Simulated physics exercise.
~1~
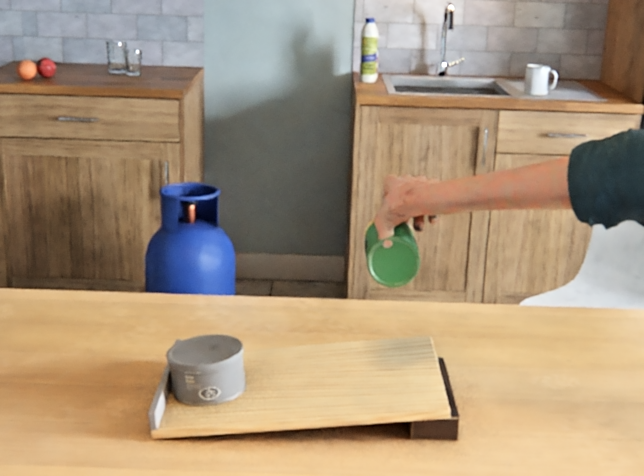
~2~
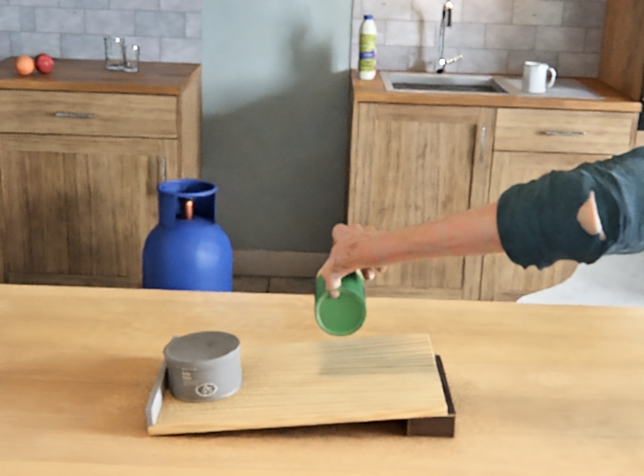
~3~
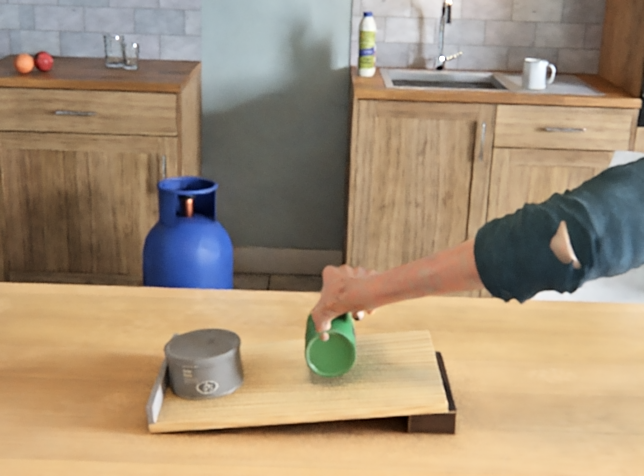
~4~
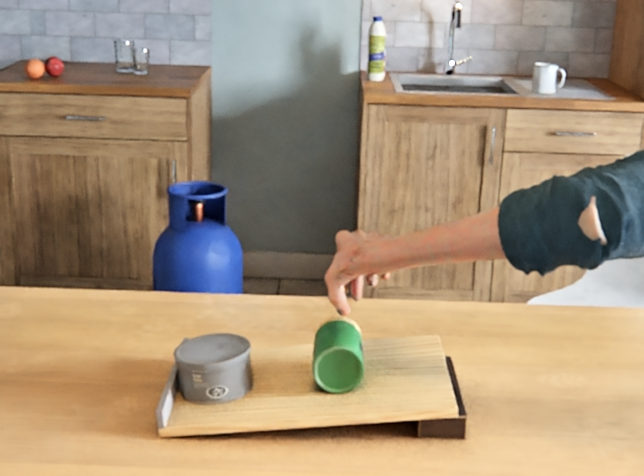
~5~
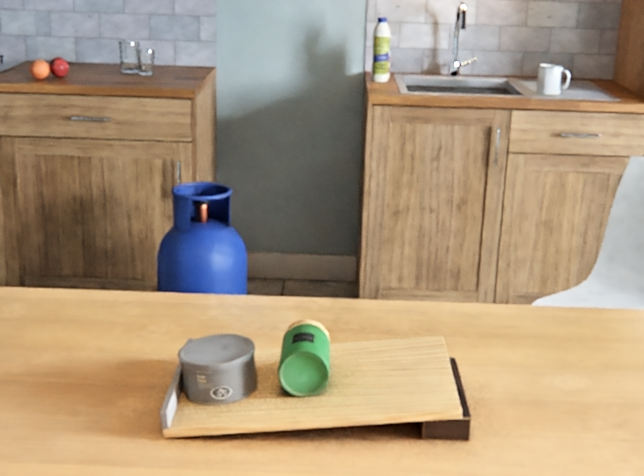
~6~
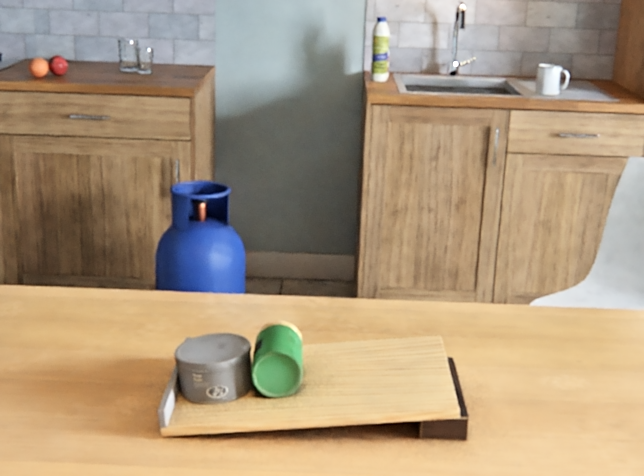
Green jar laid on its side on a sloping wooden board by a hand, then rolling left down to a grey tub.
